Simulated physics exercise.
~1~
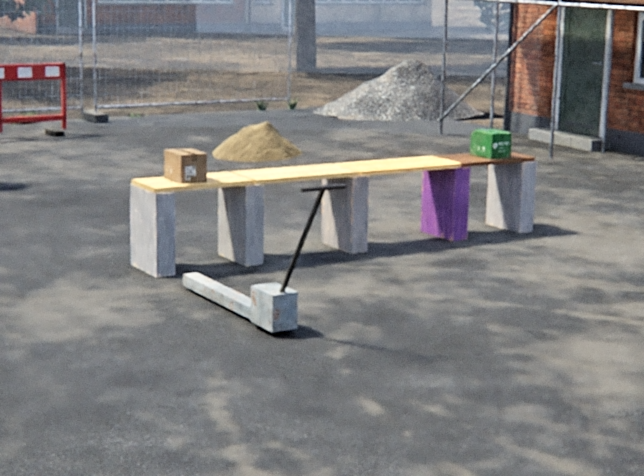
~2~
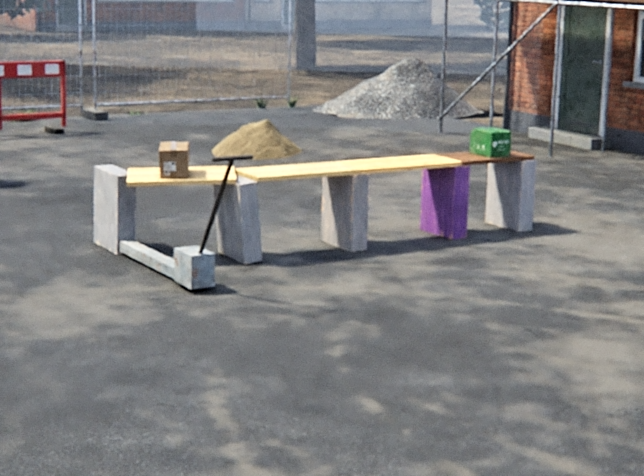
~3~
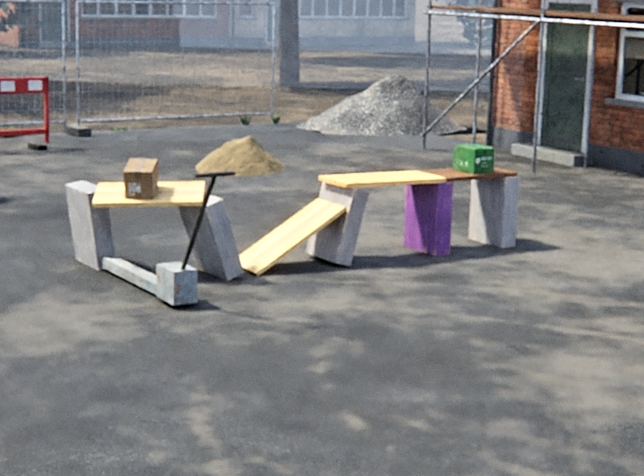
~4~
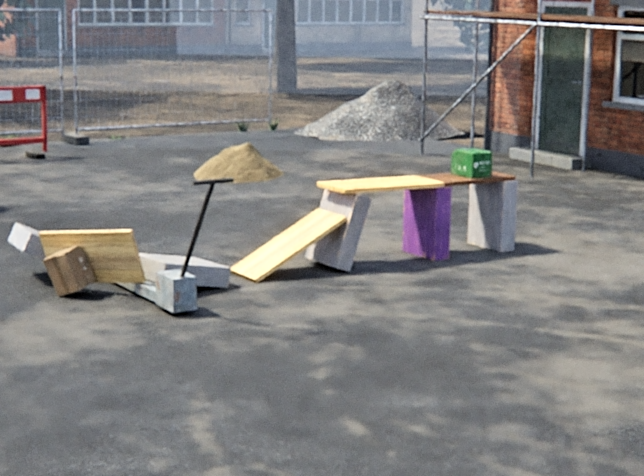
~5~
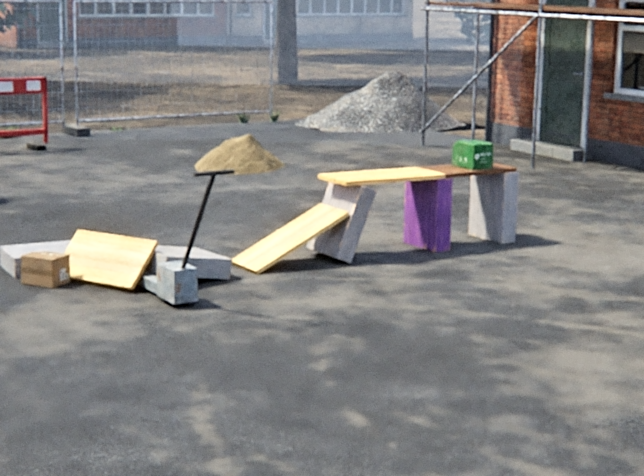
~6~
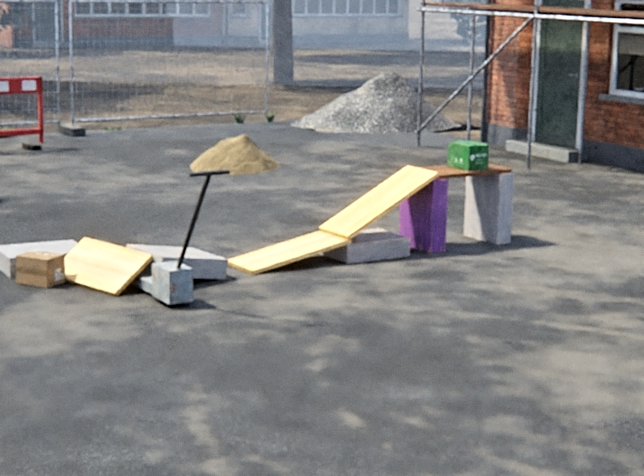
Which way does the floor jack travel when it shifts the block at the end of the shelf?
The jack moves to the left, pushing the end block the same way.
